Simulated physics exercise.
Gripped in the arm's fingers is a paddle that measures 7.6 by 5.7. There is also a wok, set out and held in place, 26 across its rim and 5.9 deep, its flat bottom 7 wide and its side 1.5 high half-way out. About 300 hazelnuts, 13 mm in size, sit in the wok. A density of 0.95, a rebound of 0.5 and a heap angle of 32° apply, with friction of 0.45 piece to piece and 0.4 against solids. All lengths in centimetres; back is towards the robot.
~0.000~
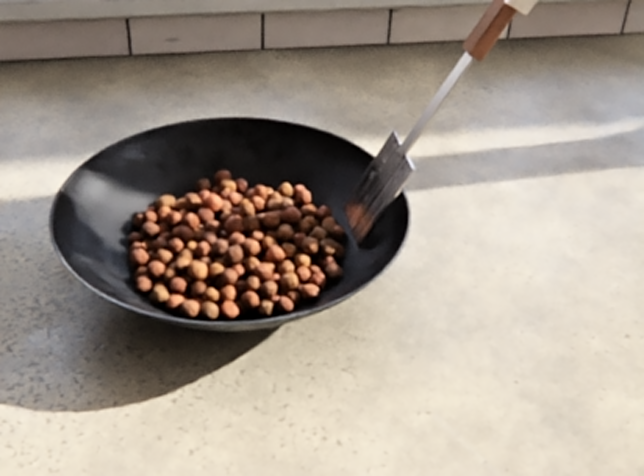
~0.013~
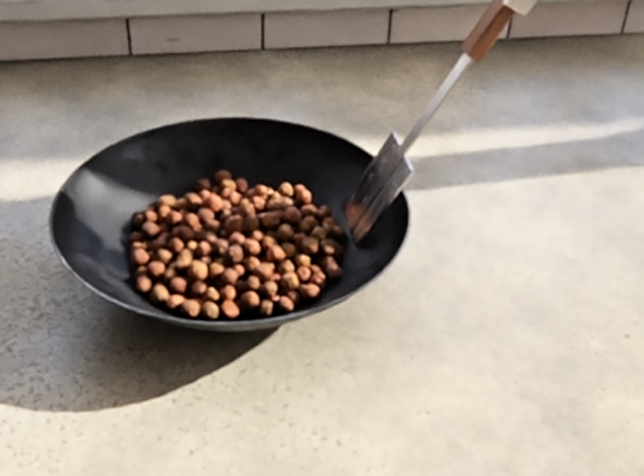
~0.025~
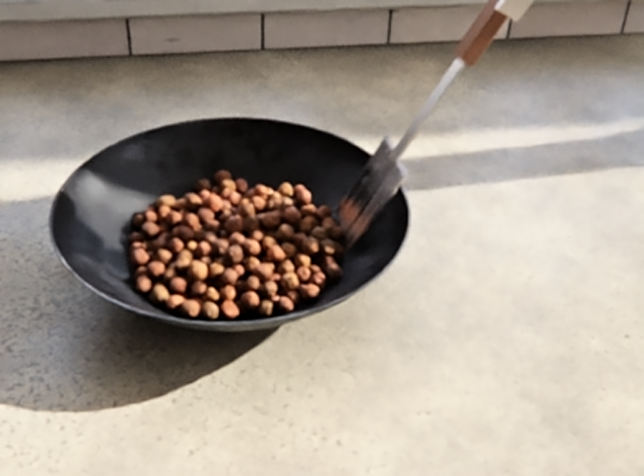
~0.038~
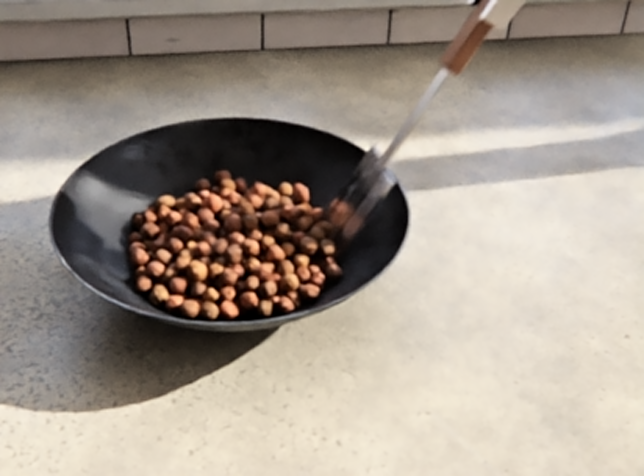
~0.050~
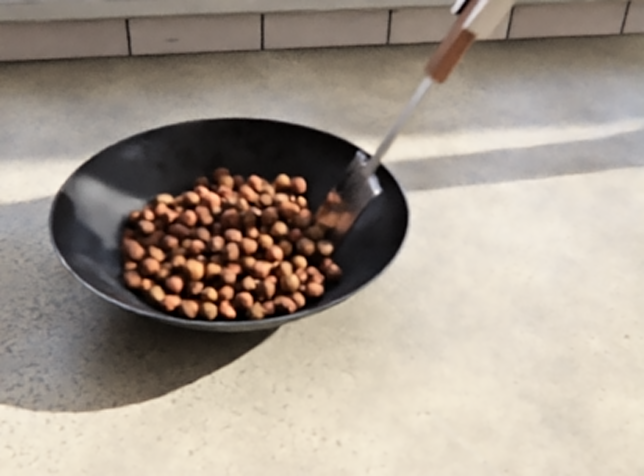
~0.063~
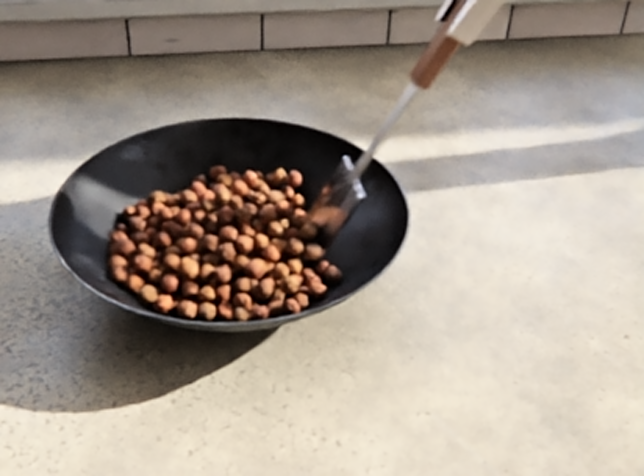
On a sunlit stone counter, a robot arm held a metal paddle at the right side of a black wok, then pushed it left and slightly down, nudging the heap of round brown nuts leftward.
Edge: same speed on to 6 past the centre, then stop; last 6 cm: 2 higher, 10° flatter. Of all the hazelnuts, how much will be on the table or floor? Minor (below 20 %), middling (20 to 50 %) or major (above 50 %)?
Minor.
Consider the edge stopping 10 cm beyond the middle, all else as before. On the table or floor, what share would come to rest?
Roughly 35 %.
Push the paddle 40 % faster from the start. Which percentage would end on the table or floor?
Then about 25 per cent.
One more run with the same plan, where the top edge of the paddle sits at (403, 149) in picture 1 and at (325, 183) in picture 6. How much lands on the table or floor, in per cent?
It works out to about 20 %, more or less.
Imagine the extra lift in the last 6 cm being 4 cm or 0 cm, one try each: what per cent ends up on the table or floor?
Result, in order: Approx. 10 % and 10 %.
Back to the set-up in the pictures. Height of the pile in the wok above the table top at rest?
It reaches about 6.5 cm.
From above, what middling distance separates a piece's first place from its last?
5 cm.
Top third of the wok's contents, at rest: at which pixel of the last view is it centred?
Roughly at (124, 230).
After 0.11 s, sloping 61°, highest piece 7 above the table; 296 in the wok.
After 0.15 s, sloping 57°, highest piece 8 above the table; 294 in the wok, 2 on the blade or in flight.
After 0.38 s, sloping 51°, highest piece 7 above the table; 258 in the wok, 32 on the table or floor, 6 on the blade or in flight.
After 1.43 s, sloping 51°, highest piece 6 above the table; 258 in the wok, 38 on the table or floor.
At rest, 258 in the wok, 38 on the table or floor. That is 13 % on the table or floor.
